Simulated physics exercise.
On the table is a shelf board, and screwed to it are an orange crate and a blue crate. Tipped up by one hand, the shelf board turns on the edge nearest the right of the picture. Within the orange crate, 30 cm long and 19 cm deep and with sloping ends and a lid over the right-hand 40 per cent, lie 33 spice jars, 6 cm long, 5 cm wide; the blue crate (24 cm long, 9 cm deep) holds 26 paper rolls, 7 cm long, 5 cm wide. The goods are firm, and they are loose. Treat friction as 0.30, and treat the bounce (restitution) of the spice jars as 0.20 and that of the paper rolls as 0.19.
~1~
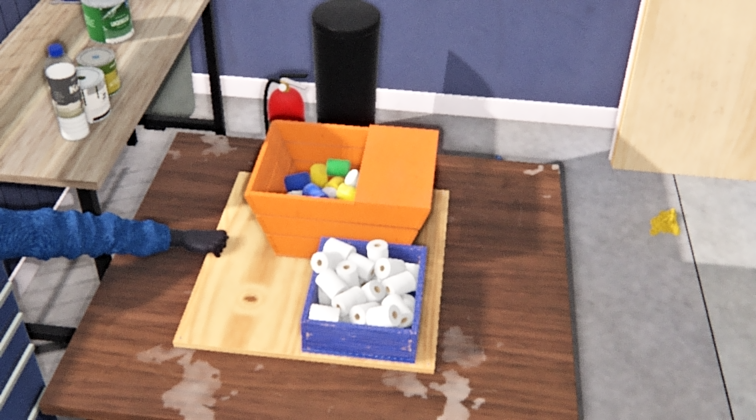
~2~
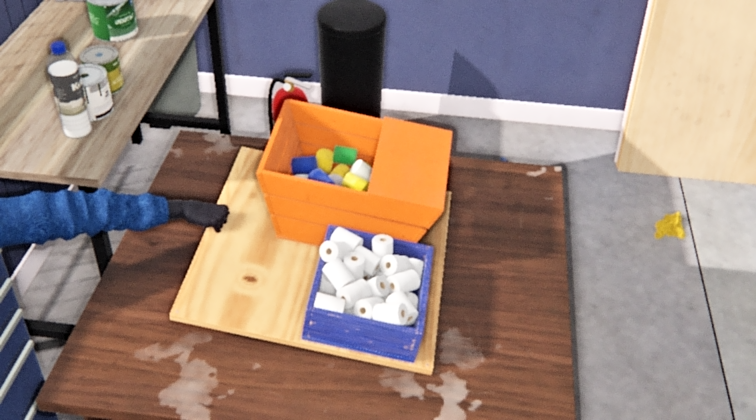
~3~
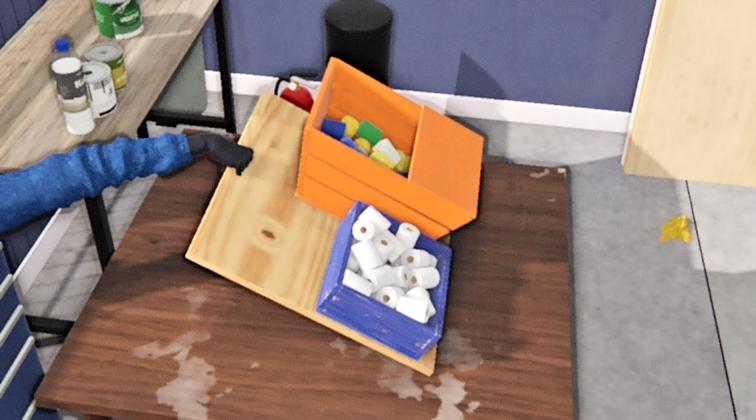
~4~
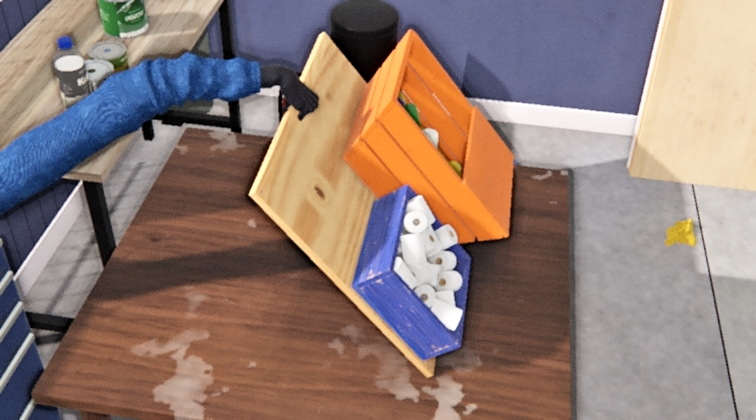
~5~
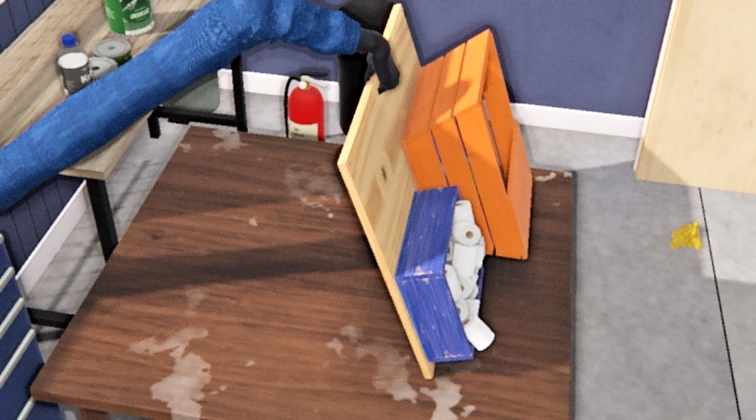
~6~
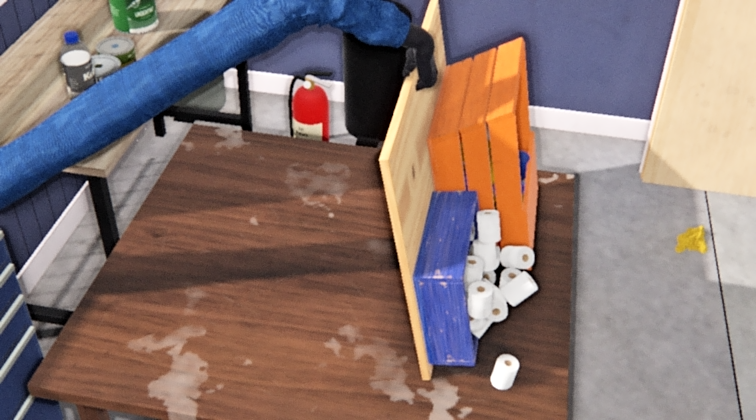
Wooden board carrying an orange crate and a blue crate tilting up steeply under a gloved hand, white rolls tumbling onto the table.
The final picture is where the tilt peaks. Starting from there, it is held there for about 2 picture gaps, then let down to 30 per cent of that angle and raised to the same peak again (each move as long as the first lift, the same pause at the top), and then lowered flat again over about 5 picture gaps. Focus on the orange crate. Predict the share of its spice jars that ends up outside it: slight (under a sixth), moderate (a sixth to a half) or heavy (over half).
Slight.
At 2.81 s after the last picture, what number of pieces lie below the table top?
It comes to near 8.
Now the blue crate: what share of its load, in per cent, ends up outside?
About 70 percent for the blue crate.
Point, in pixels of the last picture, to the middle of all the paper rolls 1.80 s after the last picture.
Near (514, 345).
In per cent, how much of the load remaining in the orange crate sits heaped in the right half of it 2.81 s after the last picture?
About 70%.
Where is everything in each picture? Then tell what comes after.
In the first frame (we follow the rim corner now nearest the camera; the camera moves round a little), orange crate at (424, 209); blue crate at (412, 331); tilt 0°; nothing out yet.
In the second frame, orange crate at (437, 209); blue crate at (417, 331); tilt 8°.
In the third frame, orange crate at (469, 215); blue crate at (436, 332); tilt 28°.
In the fourth frame, orange crate at (502, 232); blue crate at (458, 341); tilt 51°.
In the fifth frame, orange crate at (522, 253); blue crate at (472, 353); tilt 71°.
In the sixth frame, orange crate at (527, 264); blue crate at (474, 360); tilt 79°; 8 out, the lowest roll at (505, 372).
Then, 0.45 s after the last picture, tilt 58°; 0 of 33 out of the orange crate and 16 of 26 out of the blue crate.
Then, 1.01 s after the last picture, tilt 39°; 0 of 33 out of the orange crate and 17 of 26 out of the blue crate.
Then, 1.80 s after the last picture, tilt 59°; 0 of 33 out of the orange crate and 17 of 26 out of the blue crate.
Final count (2.81 s after the last picture), 0 of 33 out of the orange crate and 17 of 26 out of the blue crate. Asked share, 0 of 33, 0 per cent.
